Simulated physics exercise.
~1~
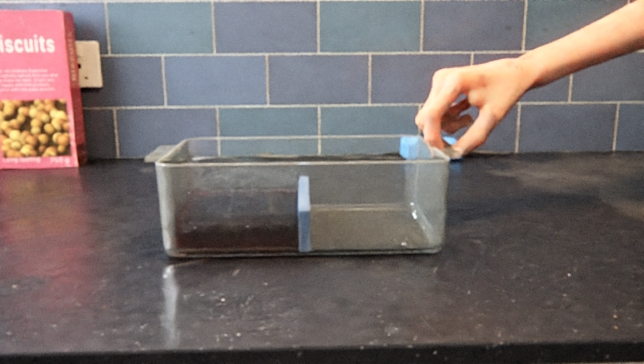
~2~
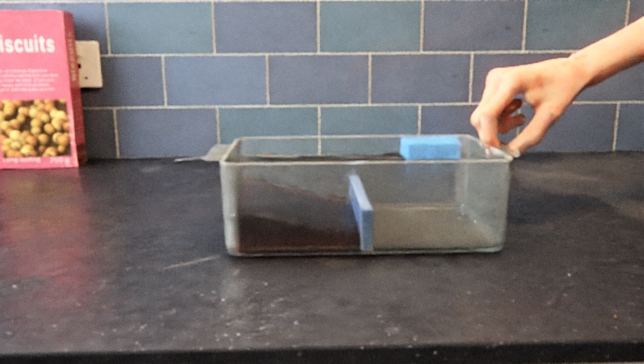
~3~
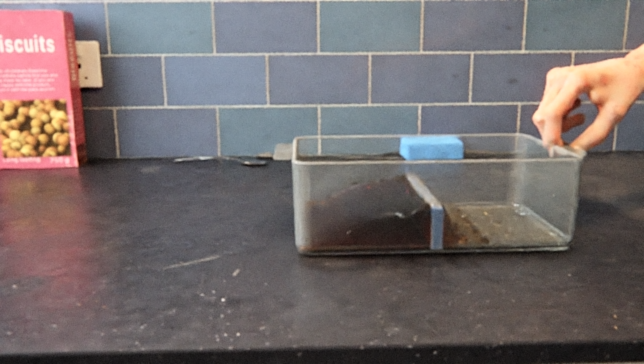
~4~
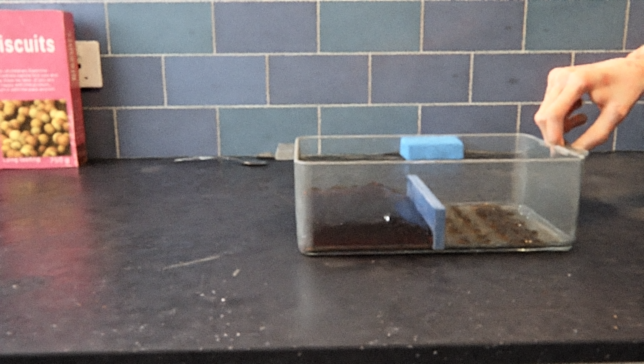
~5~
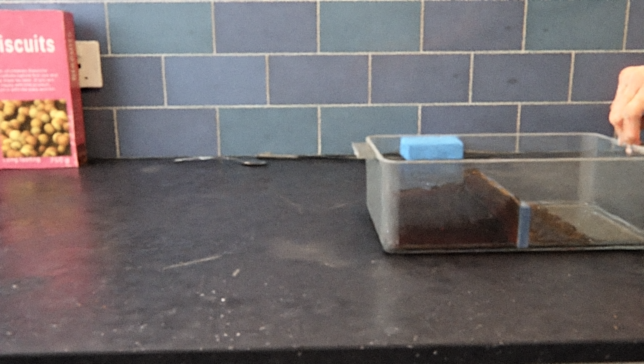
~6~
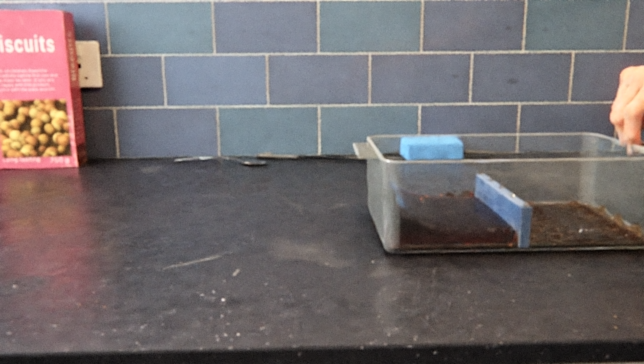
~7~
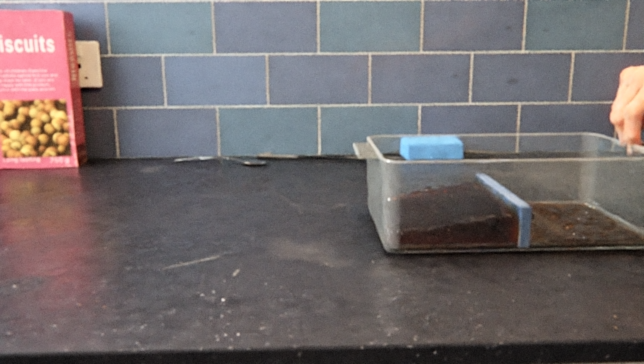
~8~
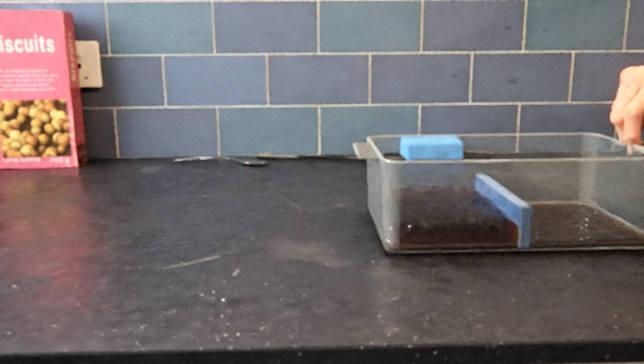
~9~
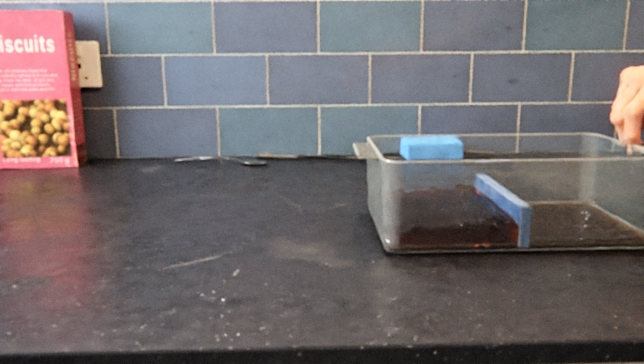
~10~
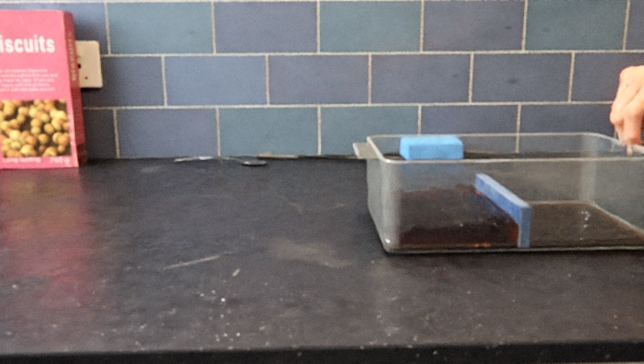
We see a hand pull a clear oblong tub of dark liquid rightward along a black counter in two moves with a pause between; the liquid sloshes against the blue divider, some crosses to the right side, and it settles with most still on the left.
